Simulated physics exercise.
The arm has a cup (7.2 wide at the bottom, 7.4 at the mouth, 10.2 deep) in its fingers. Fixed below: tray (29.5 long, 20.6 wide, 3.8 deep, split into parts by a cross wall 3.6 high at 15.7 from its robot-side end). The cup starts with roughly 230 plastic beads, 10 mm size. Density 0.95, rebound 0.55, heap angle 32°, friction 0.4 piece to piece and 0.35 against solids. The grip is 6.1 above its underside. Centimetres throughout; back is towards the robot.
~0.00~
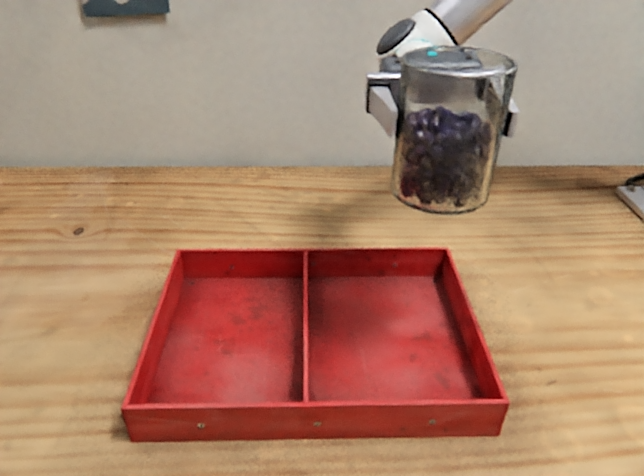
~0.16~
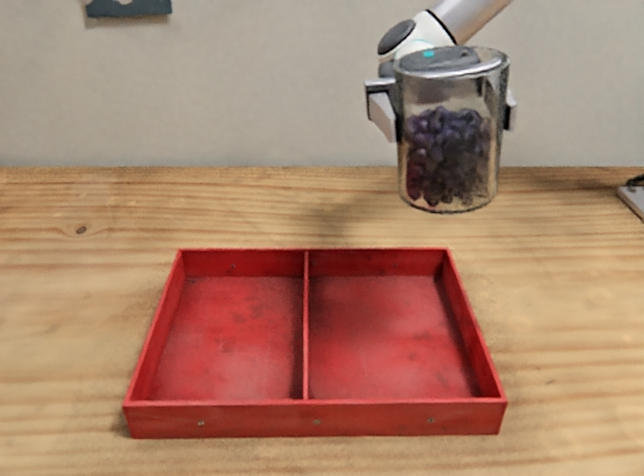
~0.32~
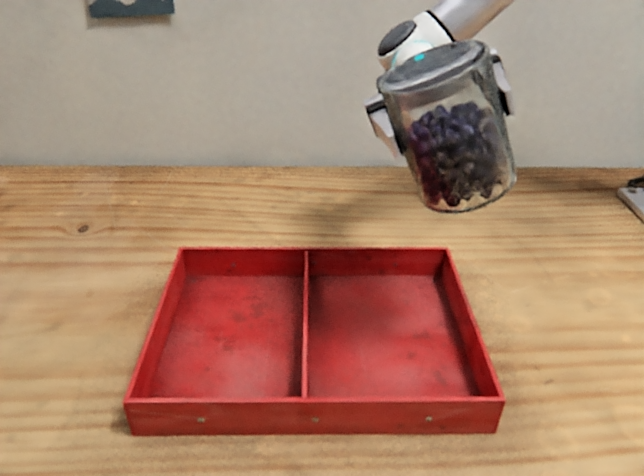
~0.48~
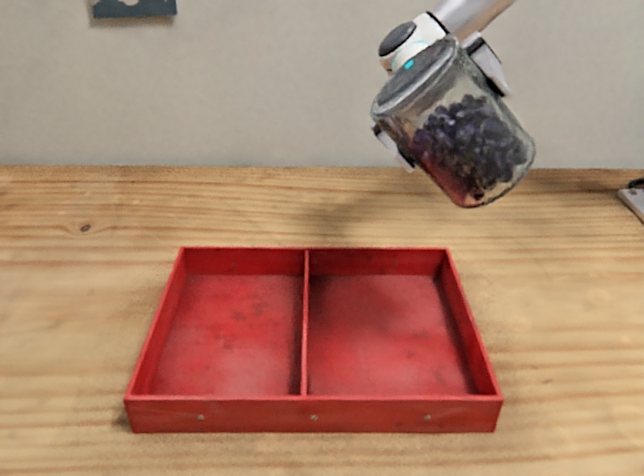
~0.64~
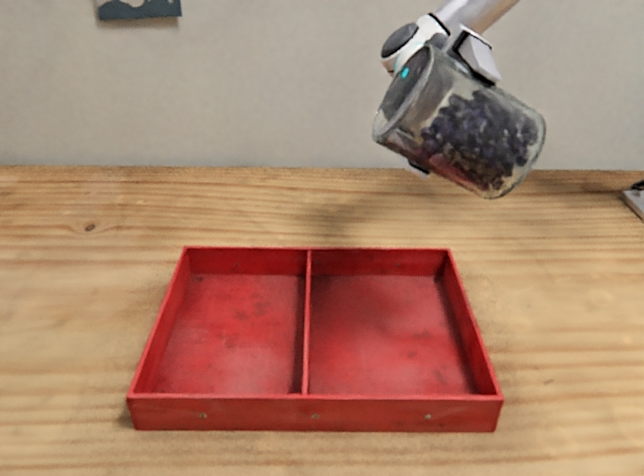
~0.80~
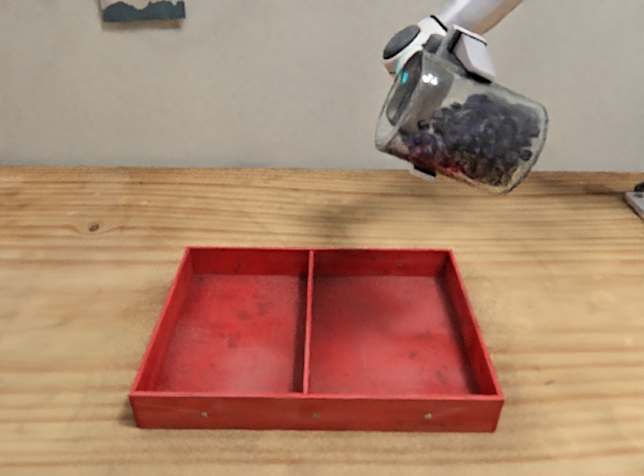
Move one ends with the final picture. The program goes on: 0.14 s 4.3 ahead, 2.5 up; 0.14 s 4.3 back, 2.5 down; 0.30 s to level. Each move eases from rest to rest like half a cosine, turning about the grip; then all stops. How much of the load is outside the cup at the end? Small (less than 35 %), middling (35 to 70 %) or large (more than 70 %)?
Answer: Small; less than 35 % of the plastic beads finish outside the cup.
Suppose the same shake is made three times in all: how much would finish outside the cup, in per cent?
Then about 45 per cent.
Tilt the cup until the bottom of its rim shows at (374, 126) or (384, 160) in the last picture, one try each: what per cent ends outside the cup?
About 5 and 55 per cent.
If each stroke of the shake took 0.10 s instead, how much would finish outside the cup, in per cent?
It would be near 55 per cent.
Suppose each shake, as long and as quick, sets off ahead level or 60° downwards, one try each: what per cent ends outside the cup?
Some 10 and 0 per cent.
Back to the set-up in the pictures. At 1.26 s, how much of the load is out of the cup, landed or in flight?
Near 20 per cent so far.
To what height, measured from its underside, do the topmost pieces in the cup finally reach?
Roughly 7.0 cm.
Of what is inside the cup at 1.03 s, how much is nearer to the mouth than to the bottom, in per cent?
Roughly 65 per cent.
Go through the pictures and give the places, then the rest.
The cup middle at (448, 132), level; upper third of the load around (447, 136), from x 400 to 490, top at y 120; 233 in the cup, in the first picture.
The cup middle at (449, 132), tilted 6° forward; upper third of the load around (451, 136), from x 405 to 490, top at y 120, in the second picture.
The cup middle at (451, 131), tilted 23° forward; upper third of the load around (461, 135), from x 410 to 505, top at y 115, in the third picture.
The cup middle at (455, 129), tilted 44° forward; upper third of the load around (474, 128), from x 420 to 520, top at y 100, in the fourth picture.
The cup middle at (458, 127), tilted 62° forward; upper third of the load around (486, 119), from x 425 to 530, top at y 95, in the fifth picture.
The cup middle at (460, 127), tilted 68° forward; upper third of the load around (493, 119), from x 415 to 535, top at y 95; 233 in the cup, in the sixth picture.
After 1.03 s, tilted 68° forward, highest piece 26 above the table; 228 in the cup, 5 in flight or on a rim.
After 1.26 s, tilted 22° forward, highest piece 26 above the table; 191 in the cup, 26 in the robot-side part, 11 in the far-side part, 5 in flight or on a rim.
After 1.58 s, level, highest piece 24 above the table; 191 in the cup, 27 in the robot-side part, 14 in the far-side part, 1 on the table or floor.
After 2.63 s, level, highest piece 24 above the table; 191 in the cup, 27 in the robot-side part, 14 in the far-side part, 1 on the table or floor.
In the end, 191 in the cup, 27 in the robot-side part, 14 in the far-side part, 1 on the table or floor. That is 18 % outside the cup.
